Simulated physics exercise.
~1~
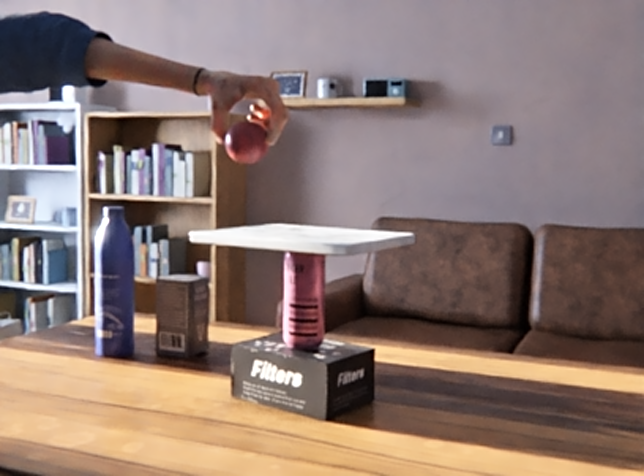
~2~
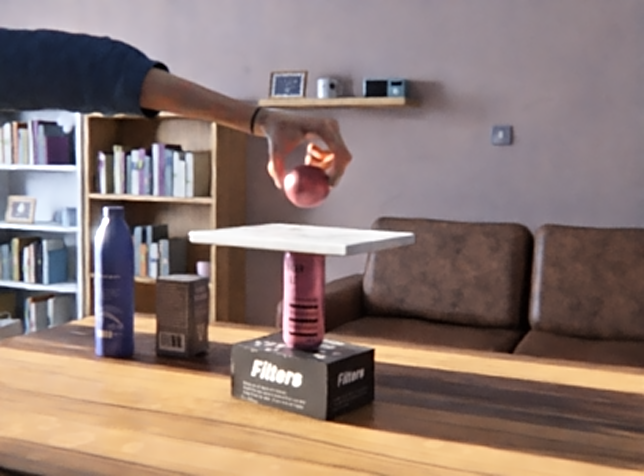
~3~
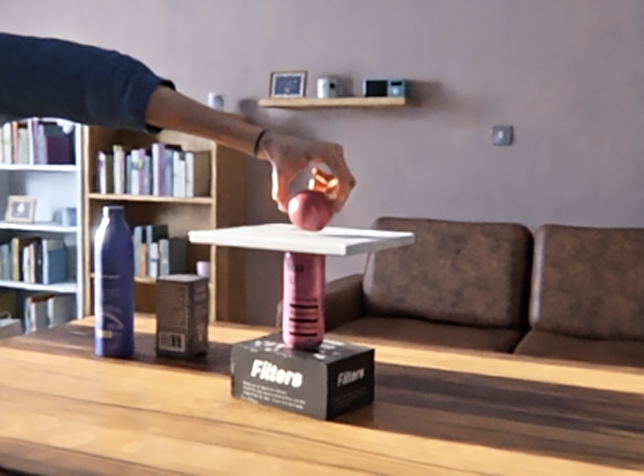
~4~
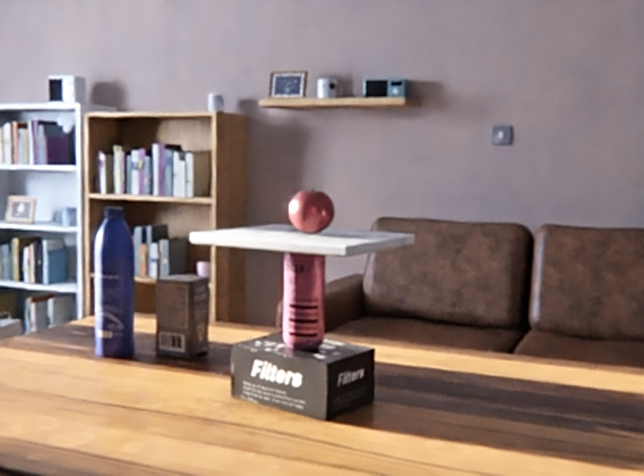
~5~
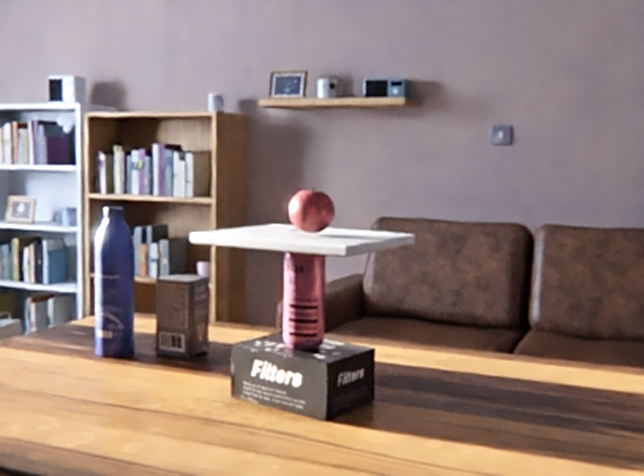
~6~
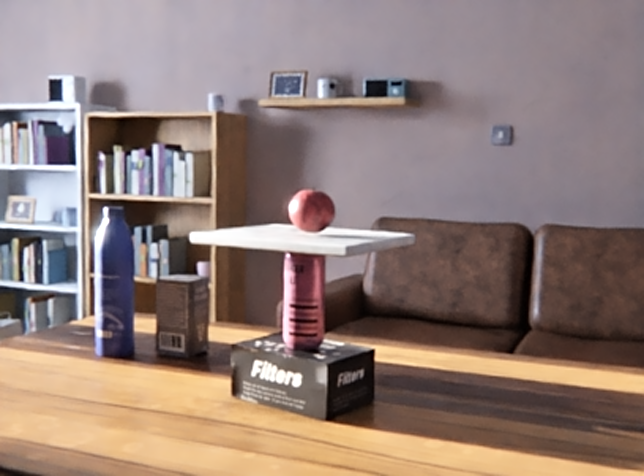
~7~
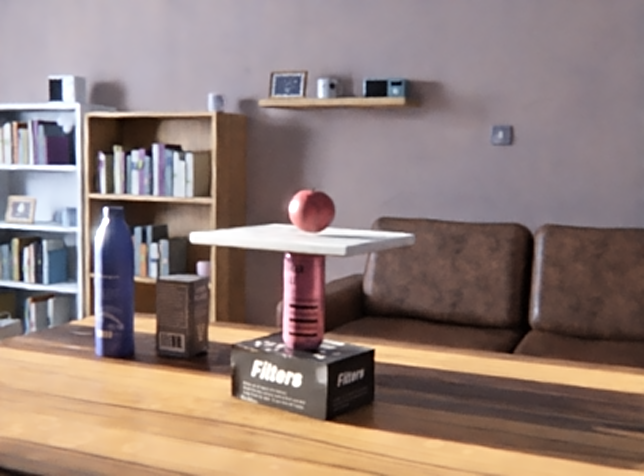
In a living room with bookshelves and a brown sofa, a hand lowers a red apple onto a white tray balanced on a pink can and a black box, beside a blue bottle and a small carton. The hand withdraws, and the stack remains standing with the apple on top.
